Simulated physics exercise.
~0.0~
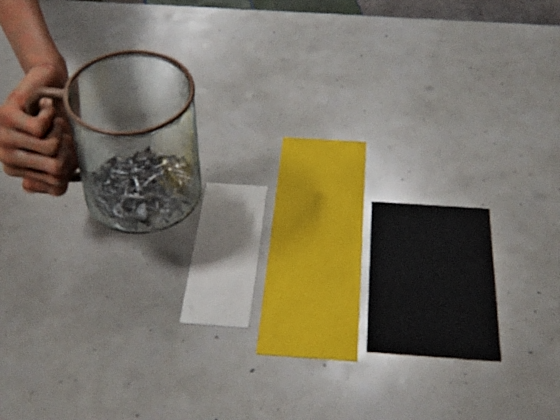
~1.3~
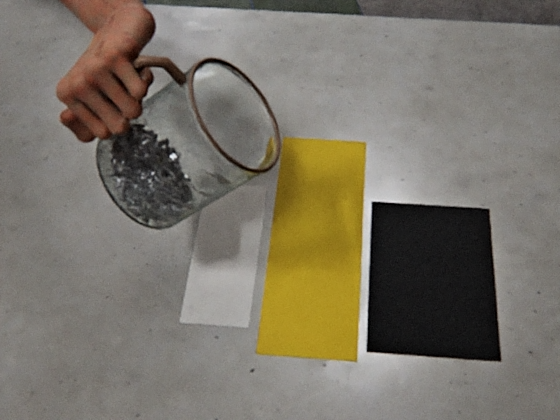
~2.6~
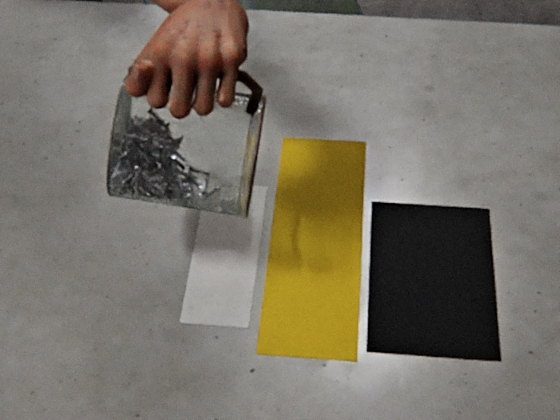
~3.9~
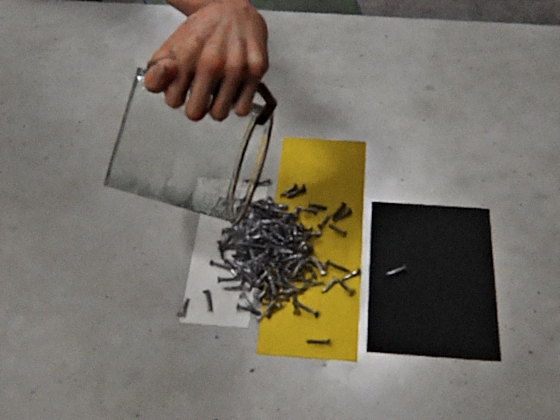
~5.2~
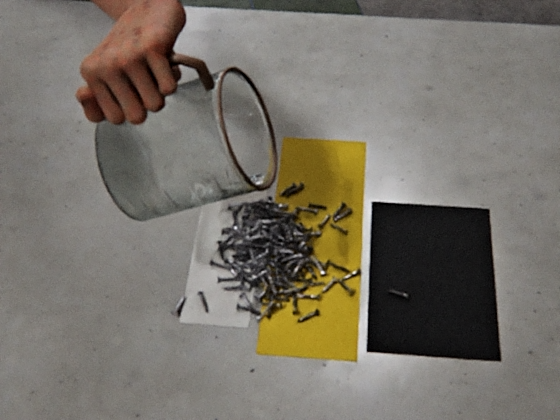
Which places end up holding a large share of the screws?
The yellow mat and the white mat each end up with a large share of the screws. The jug is empty, and the black mat and the bare table have very few.
